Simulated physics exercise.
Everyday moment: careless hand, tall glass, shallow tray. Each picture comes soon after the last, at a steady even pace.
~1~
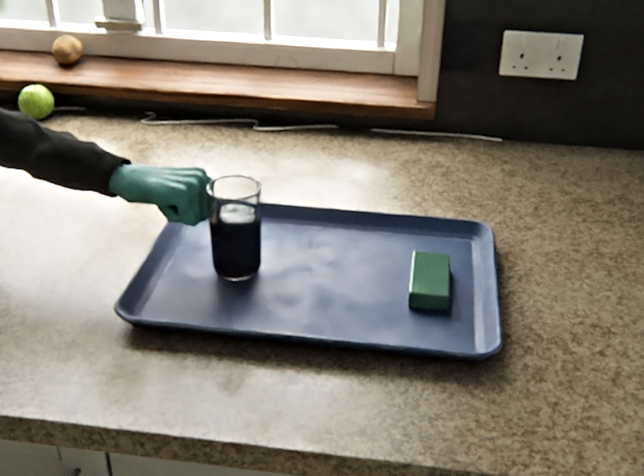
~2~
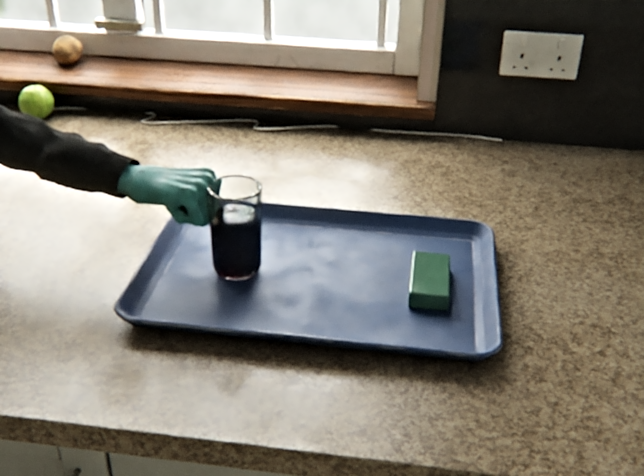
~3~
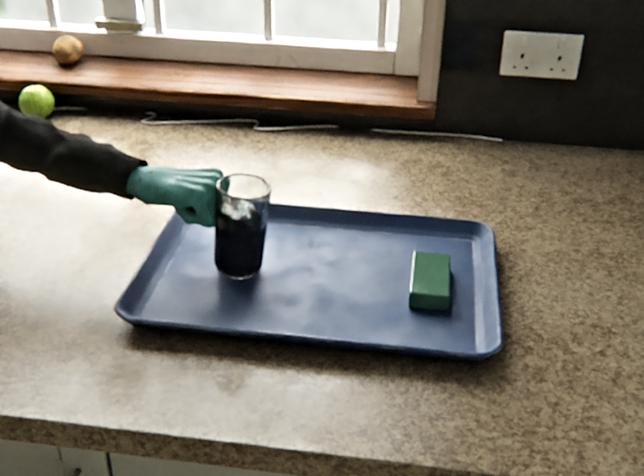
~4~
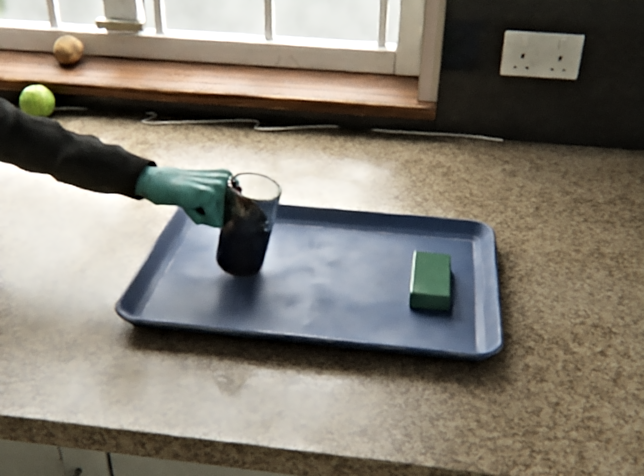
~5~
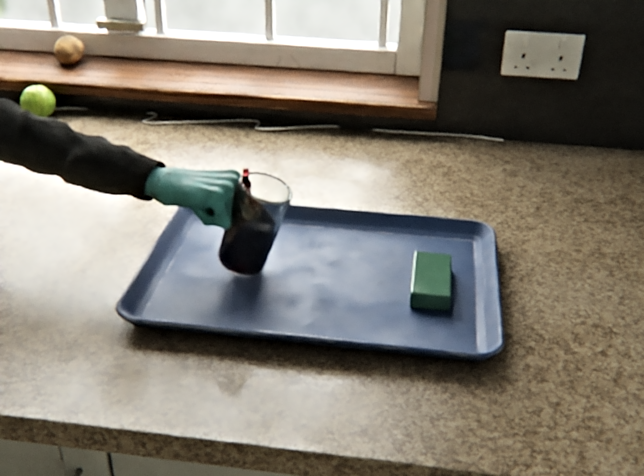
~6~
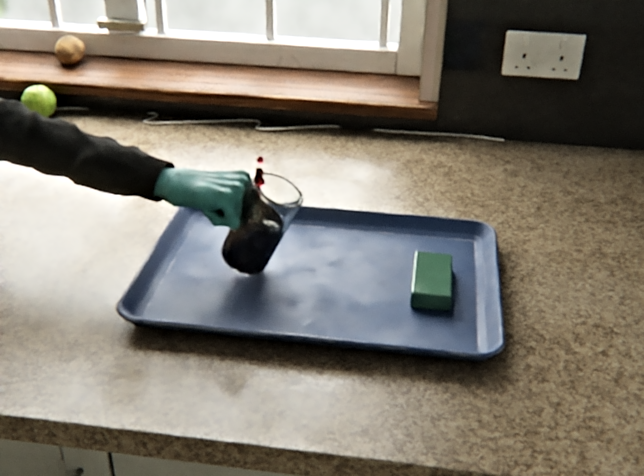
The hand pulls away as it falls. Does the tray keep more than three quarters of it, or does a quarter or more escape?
Result: The tray keeps more than three quarters.
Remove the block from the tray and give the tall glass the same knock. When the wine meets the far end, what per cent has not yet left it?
Roughly 60 %, give or take.
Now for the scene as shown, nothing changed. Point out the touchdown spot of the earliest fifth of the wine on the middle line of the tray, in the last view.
(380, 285).
A moment on, the tall glass lies on its side and 99 per cent is in the glass, 0 on the tray and 1 above or beyond its rim.
Next, the tall glass lies on its side and 55 per cent is in the glass, 34 on the tray and 11 above or beyond its rim.
Then the tall glass lies on its side and 29 per cent is in the glass, 51 on the tray and 20 above or beyond its rim.
Later the tall glass lies on its side and 16 per cent is in the glass, 75 on the tray and 9 above or beyond its rim.
Finally, 92 per cent is held by tray and glass, 8 is off the tray.
